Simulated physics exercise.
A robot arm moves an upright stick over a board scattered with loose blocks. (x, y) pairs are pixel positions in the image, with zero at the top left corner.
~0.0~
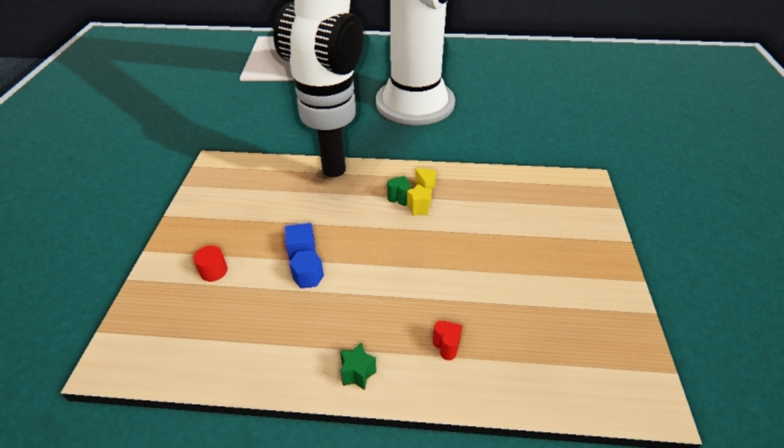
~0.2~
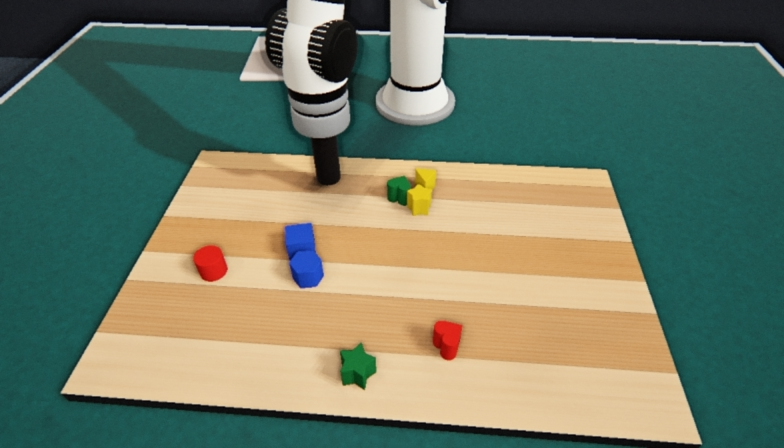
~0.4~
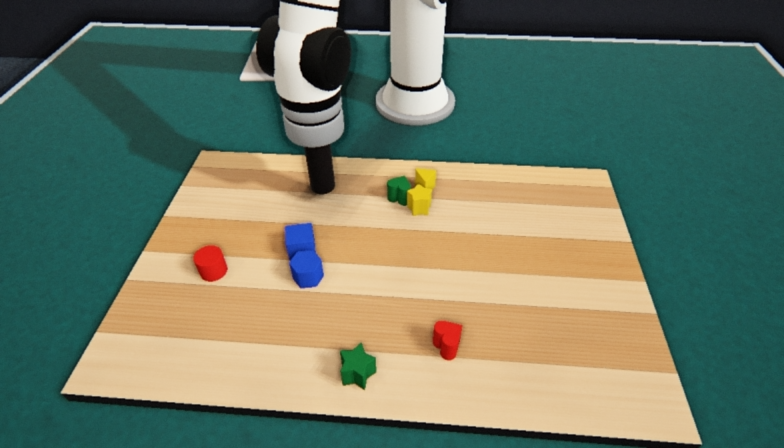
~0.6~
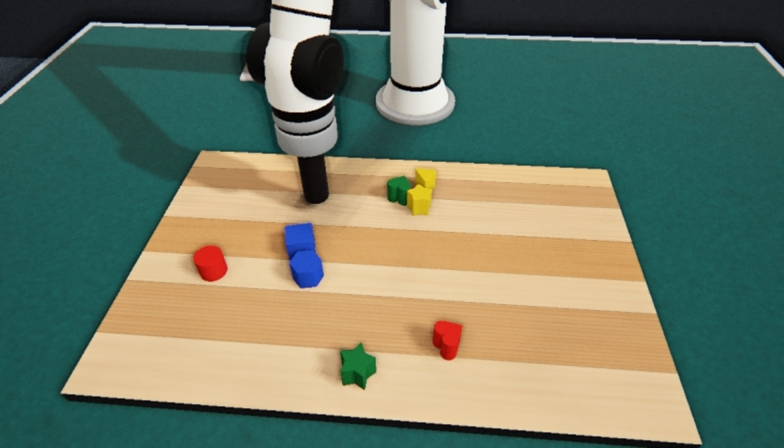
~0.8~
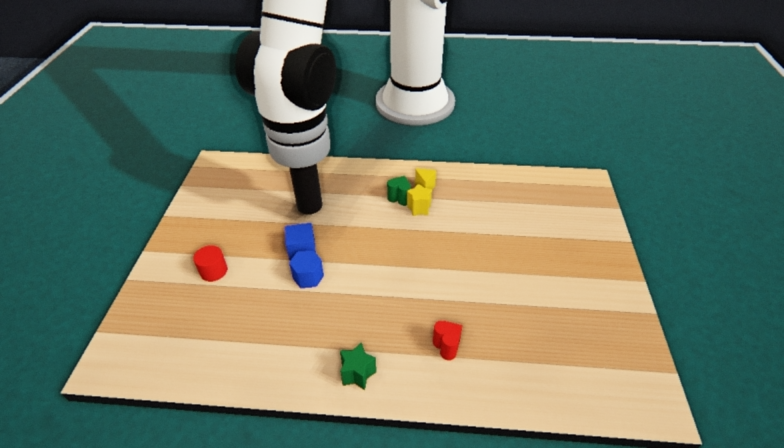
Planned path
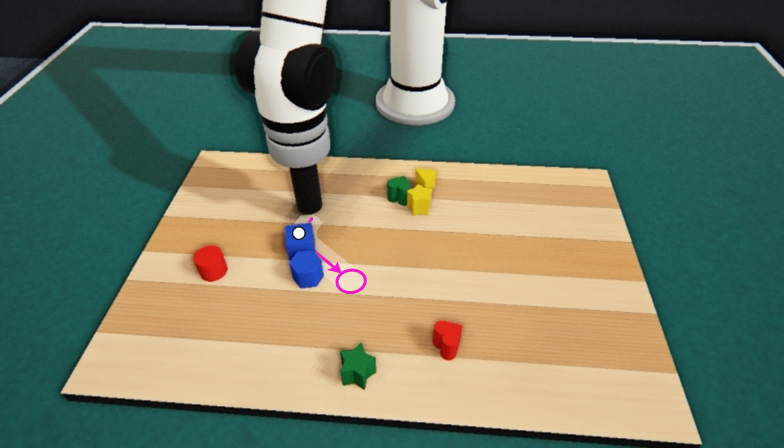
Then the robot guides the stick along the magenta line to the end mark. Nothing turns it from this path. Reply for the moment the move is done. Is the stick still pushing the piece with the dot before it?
No, that is not what happens.
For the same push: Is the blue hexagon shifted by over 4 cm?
In short: Yes.
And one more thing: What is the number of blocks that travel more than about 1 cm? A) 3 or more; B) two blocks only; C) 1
Correct choice: B.
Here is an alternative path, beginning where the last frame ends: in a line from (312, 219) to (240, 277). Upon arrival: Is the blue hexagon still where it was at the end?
Yes, it checks out.
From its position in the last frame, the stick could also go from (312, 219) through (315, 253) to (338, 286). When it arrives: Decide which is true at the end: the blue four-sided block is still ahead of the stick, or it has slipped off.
Shed along the way.
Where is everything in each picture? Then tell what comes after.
Stick tip at (334, 171); block tops, blue four-sided block at (299, 233); blue hexagon at (305, 261), in the first picture.
Stick at (329, 179); blocks unchanged, in the second picture.
Stick at (323, 187); blocks unchanged, in the third picture.
Stick at (317, 197); blocks unchanged, in the fourth picture.
Stick at (310, 207); blue four-sided block at (299, 233); blue hexagon at (305, 261), in the fifth picture.
Path on the board, from (312, 219) by way of (305, 242) and (327, 261) to (351, 281); the dot is on the blue four-sided block.
What follows on the original path. One third of the way, stick at (304, 231); blue four-sided block at (299, 247); blue hexagon at (306, 268).
Two thirds of the way, stick at (325, 250); blue four-sided block at (312, 266), turned 40° clockwise; blue hexagon at (303, 290), turned 35° clockwise.
At the end, stick at (350, 270); blue four-sided block at (317, 274), turned 55° clockwise; blue hexagon at (300, 296), turned 50° clockwise.
